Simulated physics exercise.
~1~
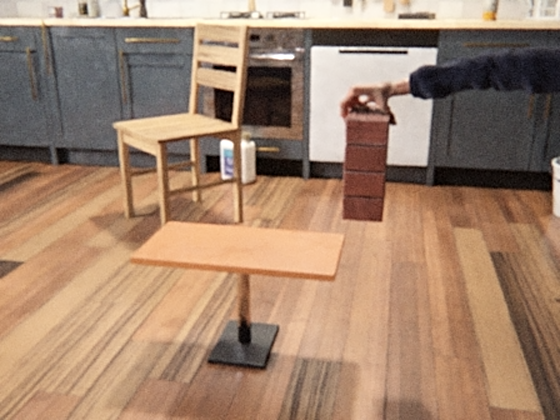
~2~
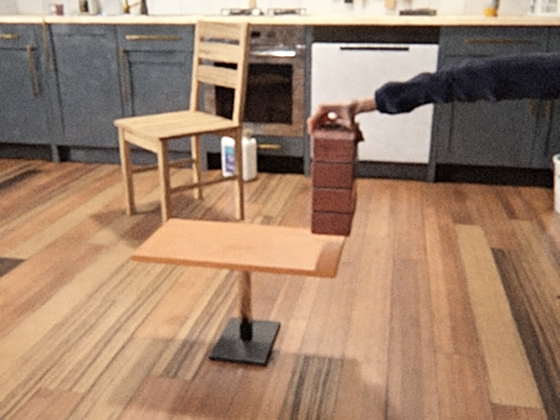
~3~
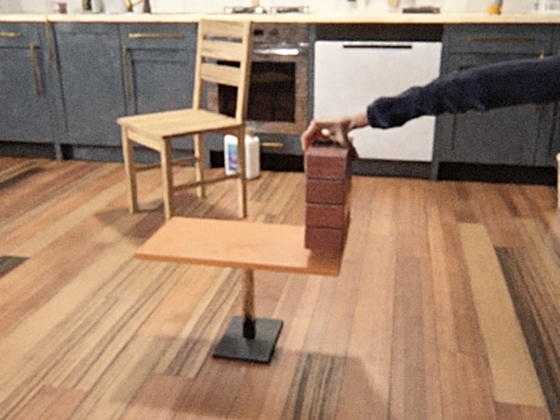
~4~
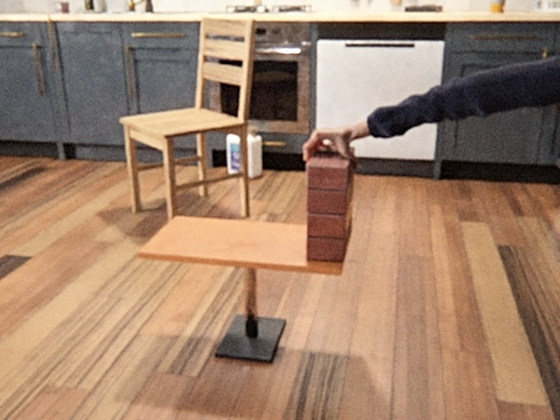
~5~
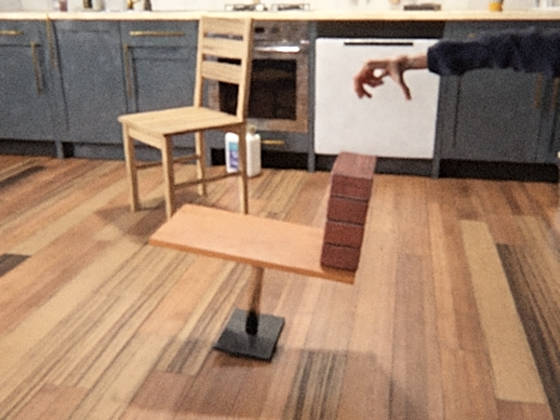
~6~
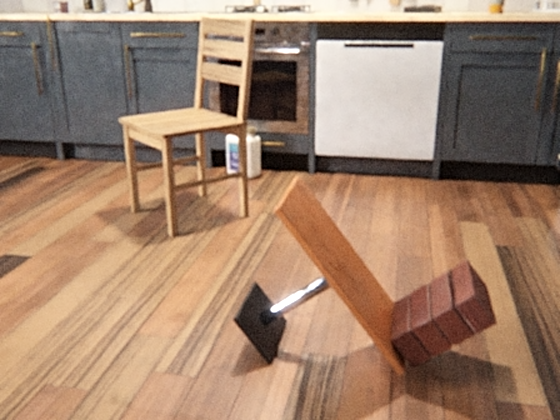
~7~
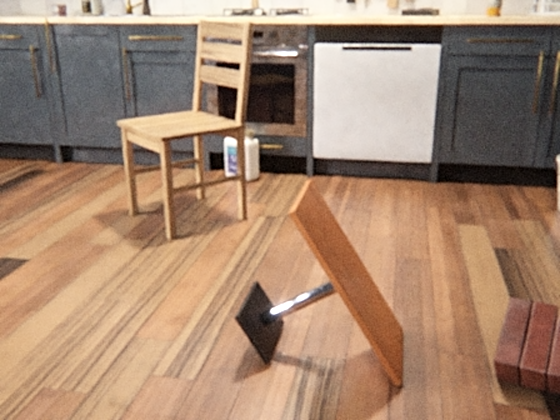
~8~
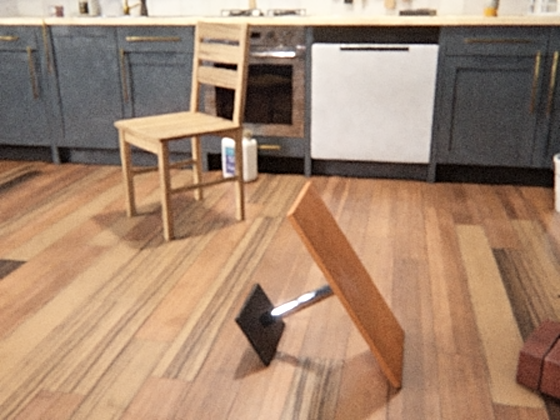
A small orange table tipped over to the right after a hand lowered a stack of dark red bricks onto its right edge and let go; the bricks slid off and moved away across the floor, leaving the table resting on its side.
